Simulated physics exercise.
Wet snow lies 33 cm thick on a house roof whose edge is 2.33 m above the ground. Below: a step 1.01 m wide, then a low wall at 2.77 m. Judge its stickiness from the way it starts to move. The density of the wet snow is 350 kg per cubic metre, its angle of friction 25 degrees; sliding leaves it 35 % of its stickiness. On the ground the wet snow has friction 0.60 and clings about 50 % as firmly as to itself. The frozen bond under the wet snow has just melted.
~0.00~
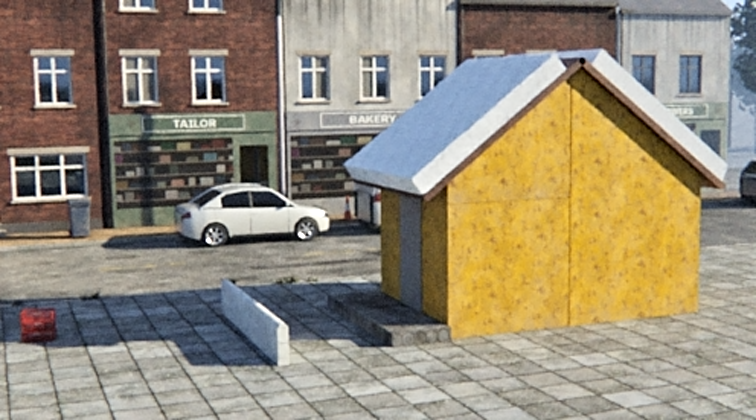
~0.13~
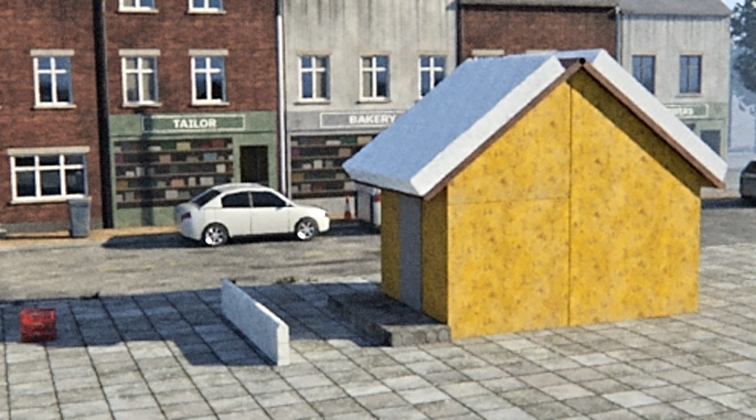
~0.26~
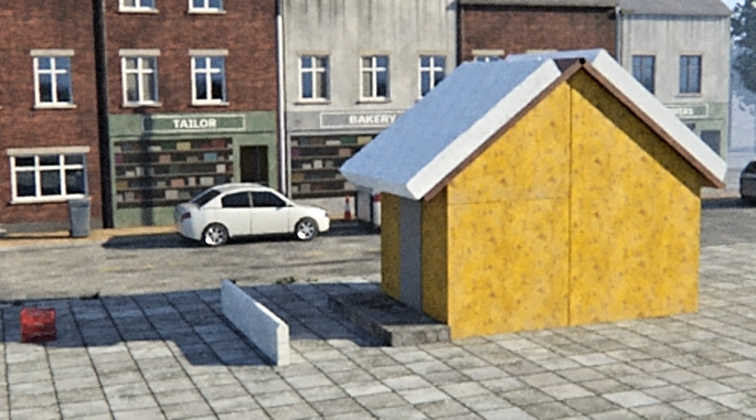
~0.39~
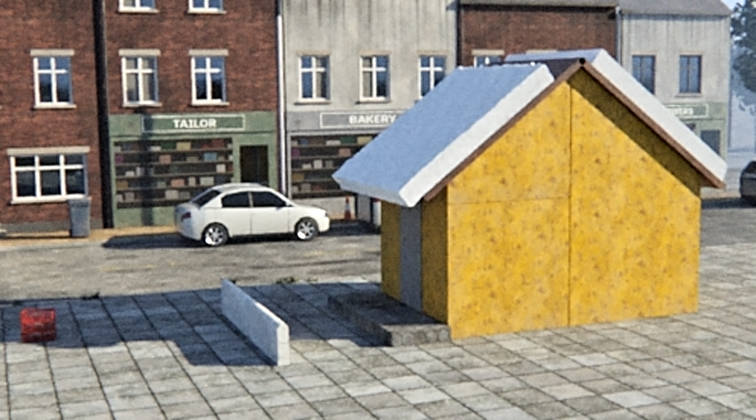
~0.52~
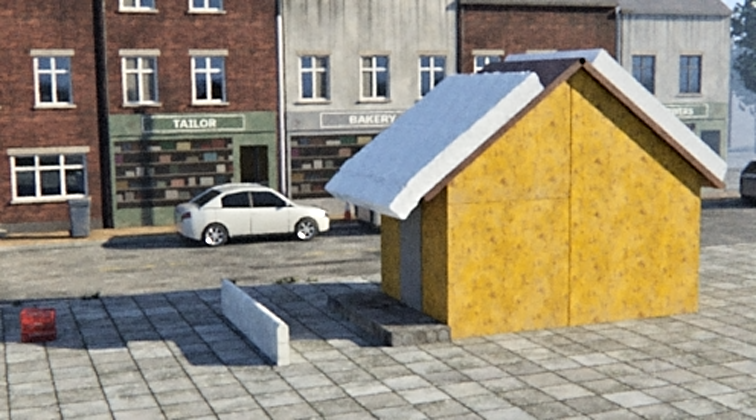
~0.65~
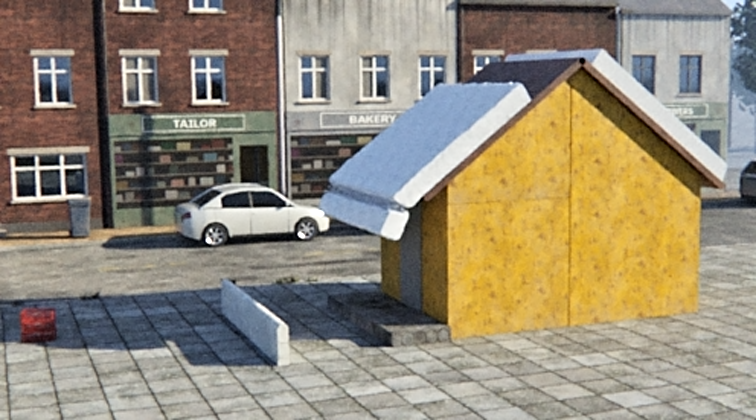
On a paved square facing a row of shops, a small yellow building stands with thick white snow on its roof, a white car parked behind. The snow on the left slope slides slowly downward, baring dark roof near the ridge, then cracks along its lower edge, which sags over the eaves.
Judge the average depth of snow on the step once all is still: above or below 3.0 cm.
It comes out below 3.0 cm.
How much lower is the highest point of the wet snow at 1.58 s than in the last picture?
About 3.0 m.
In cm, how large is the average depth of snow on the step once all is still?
Some 0 cm.
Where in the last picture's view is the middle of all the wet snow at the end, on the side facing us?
At about (317, 338).
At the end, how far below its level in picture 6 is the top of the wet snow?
Some 3.3 m.
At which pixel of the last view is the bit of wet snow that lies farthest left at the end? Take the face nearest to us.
Around (130, 374).
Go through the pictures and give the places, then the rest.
Leading edge of the wet snow at (413, 181), 3 % of it past the eaves, in one piece, in the first frame.
Leading edge of the wet snow at (412, 183), its middle shifted 3.0 cm, 4 % of it past the eaves, in one piece, in the second frame.
Leading edge of the wet snow at (407, 187), its middle shifted 12 cm, 7 % of it past the eaves, in one piece, in the third frame.
Leading edge of the wet snow at (400, 194), its middle shifted 28 cm, 12 % of it past the eaves, in one piece, in the fourth frame.
Leading edge of the wet snow at (391, 205), its middle shifted 50 cm, 19 % of it past the eaves, cracking, in the fifth frame.
Leading edge of the wet snow at (382, 234), its middle shifted 80 cm, 28 % of it past the eaves, cracking, in the sixth frame.
After 1.08 s, 52 % of the snow is still up on the roof and 48 % is falling or down.
After 1.58 s, none of the snow is still up on the roof and all is falling or down.
After 2.09 s, none of the snow is still up on the roof and all is falling or down.
After 2.60 s, none of the snow is still up on the roof and all is falling or down.
After 2.80 s, at the end, none of the snow is still up on the roof and the snow on the step is 0 mm deep on average.
